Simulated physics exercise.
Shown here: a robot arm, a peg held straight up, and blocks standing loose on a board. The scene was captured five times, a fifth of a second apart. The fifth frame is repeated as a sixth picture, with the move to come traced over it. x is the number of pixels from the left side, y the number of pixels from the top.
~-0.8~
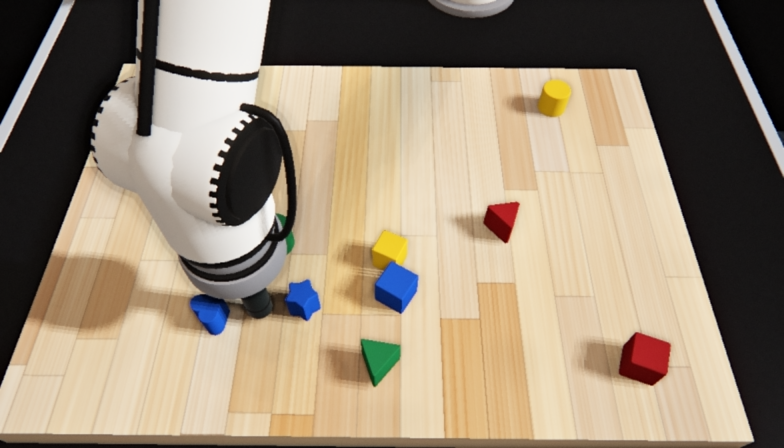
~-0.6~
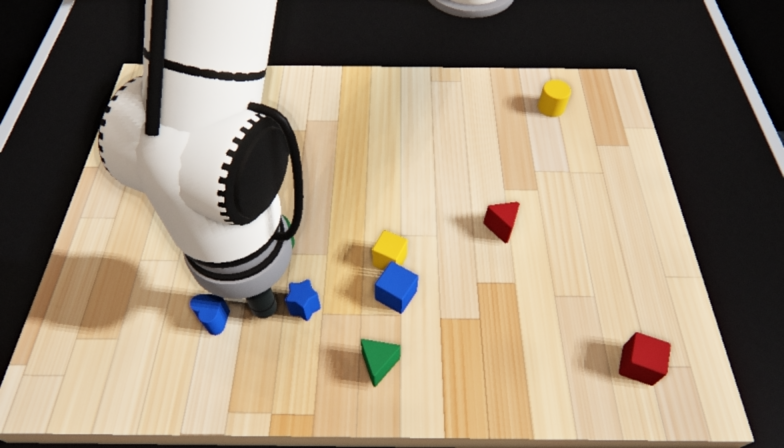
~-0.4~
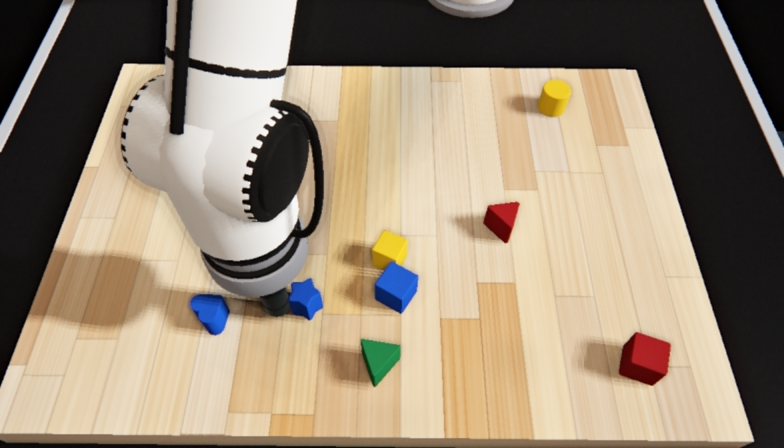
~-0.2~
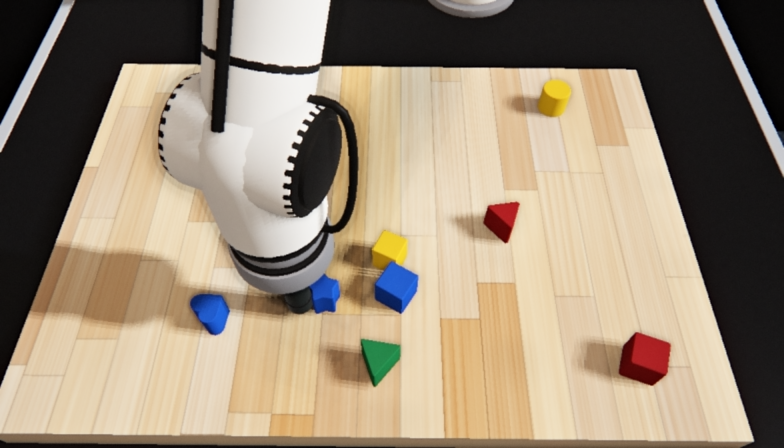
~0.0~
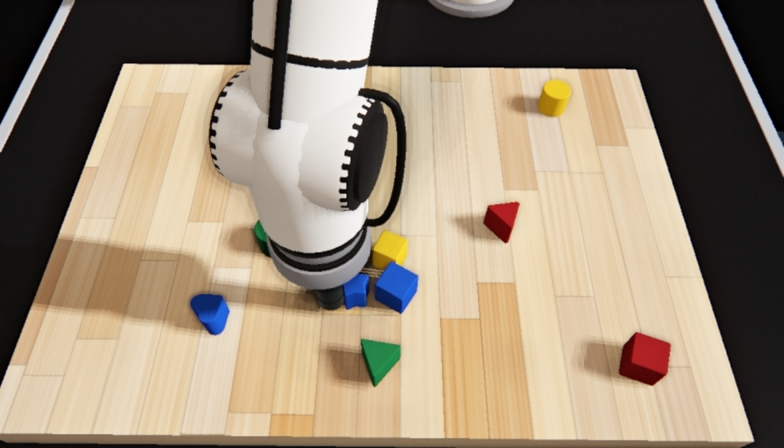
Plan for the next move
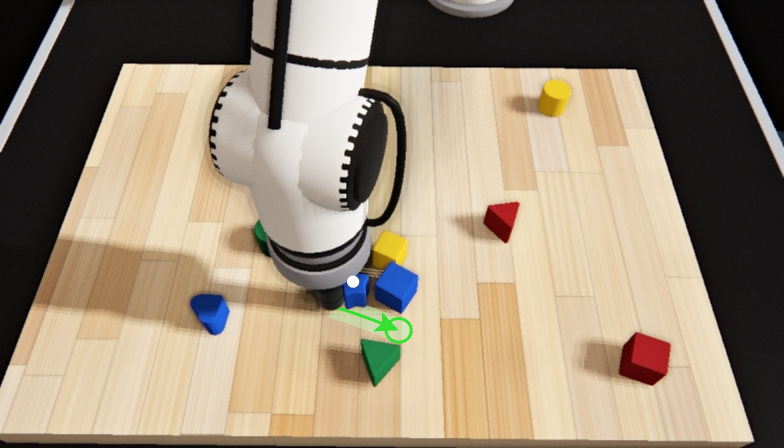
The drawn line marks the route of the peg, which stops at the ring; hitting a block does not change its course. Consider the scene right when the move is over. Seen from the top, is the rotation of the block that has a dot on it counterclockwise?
That would be a yes.
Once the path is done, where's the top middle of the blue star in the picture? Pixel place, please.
Pixel (373, 282).
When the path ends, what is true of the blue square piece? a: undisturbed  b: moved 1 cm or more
I choose b.
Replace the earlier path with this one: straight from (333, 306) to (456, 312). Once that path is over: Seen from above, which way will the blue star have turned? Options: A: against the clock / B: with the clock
Correct choice: A.
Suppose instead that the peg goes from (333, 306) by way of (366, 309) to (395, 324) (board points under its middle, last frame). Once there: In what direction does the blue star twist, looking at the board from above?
It is turned anticlockwise.
Path on the board, in a line from (333, 306) to (399, 330); the dot is on the blue star.
On the path given first. Halfway along, peg (366, 312); blue star (373, 281), turned 45° anticlockwise; blue square piece (408, 275), turned 15° clockwise.
At the end, peg (399, 325); blue star (373, 282), turned 55° anticlockwise; green triangle in place; blue square piece (408, 275), turned 15° clockwise.
